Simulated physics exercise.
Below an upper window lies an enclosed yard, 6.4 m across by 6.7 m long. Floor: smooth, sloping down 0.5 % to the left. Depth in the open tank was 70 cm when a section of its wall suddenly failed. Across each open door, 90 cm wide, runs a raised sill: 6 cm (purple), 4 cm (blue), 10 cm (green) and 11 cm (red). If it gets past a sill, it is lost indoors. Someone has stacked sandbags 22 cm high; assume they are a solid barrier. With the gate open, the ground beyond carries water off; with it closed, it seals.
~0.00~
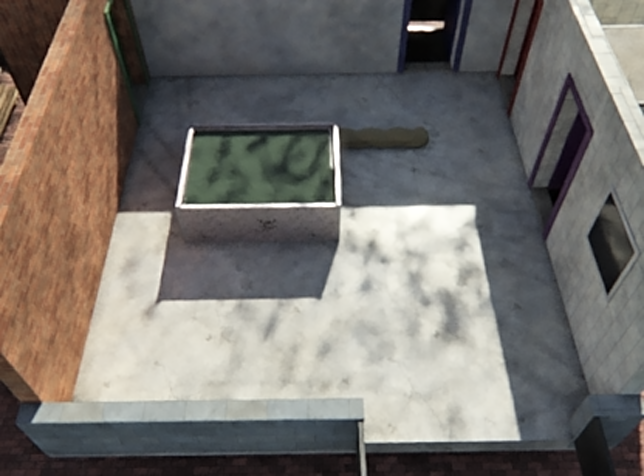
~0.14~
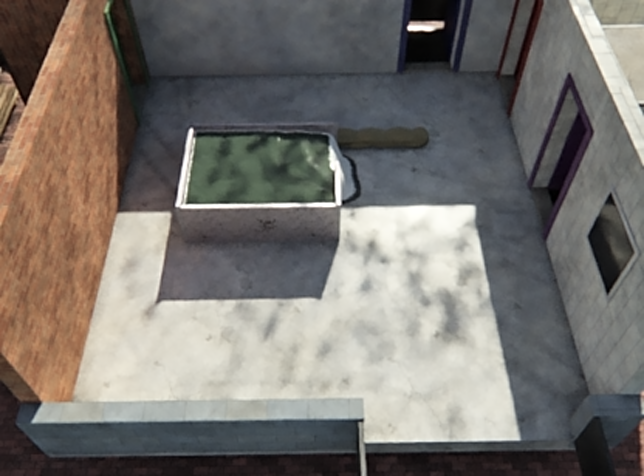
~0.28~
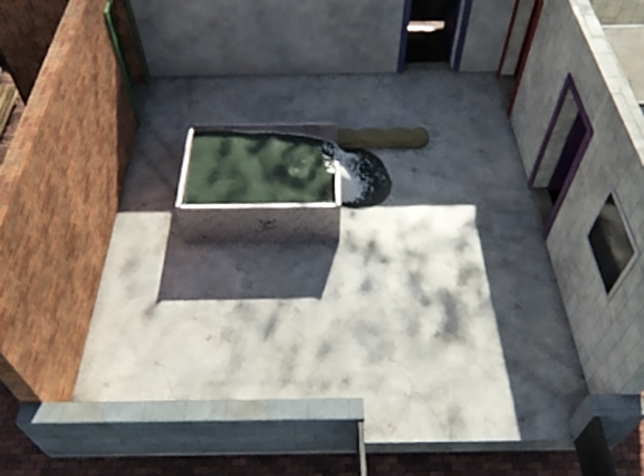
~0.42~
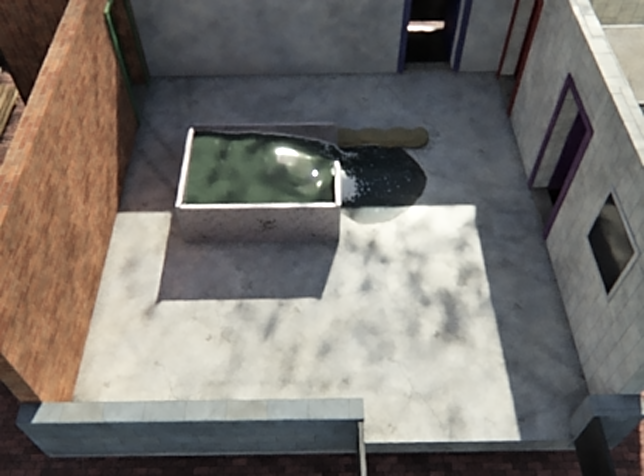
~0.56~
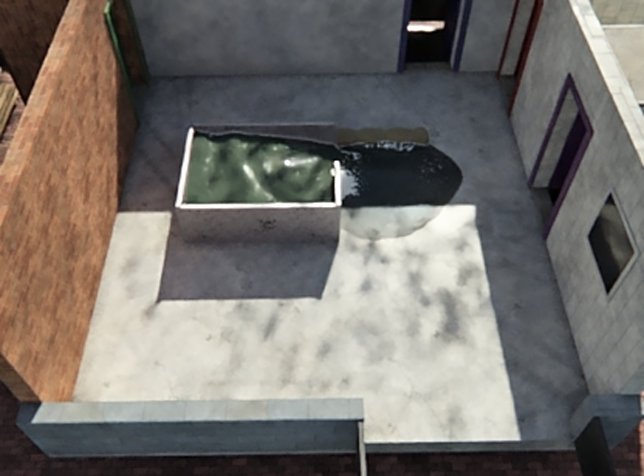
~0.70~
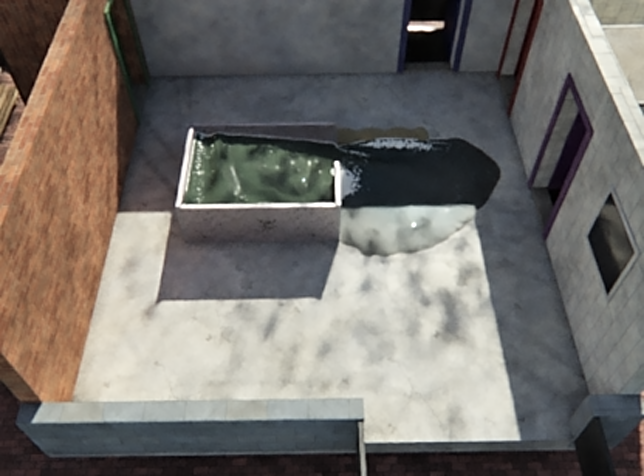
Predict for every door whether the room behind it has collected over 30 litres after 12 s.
In the end at the purple door the limit will be outstripped; at the blue door the limit will be outstripped; at the green door the limit will not be outstripped; at the red door the limit will not be outstripped.
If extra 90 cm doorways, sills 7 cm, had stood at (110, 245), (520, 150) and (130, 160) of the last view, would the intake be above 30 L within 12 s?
Per doorway, in order: Insufficient / sufficient / insufficient.
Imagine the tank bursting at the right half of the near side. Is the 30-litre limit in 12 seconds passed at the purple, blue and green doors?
Then purple does not exceed it, blue does not exceed it, green does not exceed it.
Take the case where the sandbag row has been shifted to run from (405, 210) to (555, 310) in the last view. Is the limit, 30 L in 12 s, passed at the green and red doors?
Then the green door is short of it and the red door is over the mark.
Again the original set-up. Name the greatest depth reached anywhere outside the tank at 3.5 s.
Depth: Approx. 24 cm.
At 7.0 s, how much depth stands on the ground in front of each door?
Door by door, in cm: Purple reads 11, blue reads 7, green reads 7, red reads 8.
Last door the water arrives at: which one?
The green door is last.
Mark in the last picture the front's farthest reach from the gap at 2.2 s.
About pixel (571, 352).
After 1.4 s water covers 20 % of the floor and is deepest (38 cm) near (341, 173); purple door 12 cm at the sill, 11 L in, blue door not reached, green door not reached, red door not reached.
After 2.2 s water covers 25 % of the floor and is deepest (34 cm) near (511, 179); purple door 24 cm at the sill, 80 L in, blue door not reached, green door not reached, red door 9 cm at the sill, 0 L in.
After 3.5 s water covers 35 % of the floor and is deepest (24 cm) near (341, 173); purple door 19 cm at the sill, 205 L in, blue door 10 cm at the sill, 9 L in, green door not reached, red door 11 cm at the sill, 1 L in.
After 7.0 s water covers 65 % of the floor and is deepest (14 cm) near (341, 173); purple door 11 cm at the sill, 339 L in, blue door 7 cm at the sill, 49 L in, green door 7 cm at the sill, 0 L in, red door 8 cm at the sill, 8 L in.
After 12.0 s water covers 85 % of the floor and is deepest (7 cm) near (341, 173); purple door 6 cm at the sill, 363 L in, blue door 4 cm at the sill, 62 L in, green door 6 cm at the sill, 0 L in, red door 5 cm at the sill, 9 L in.
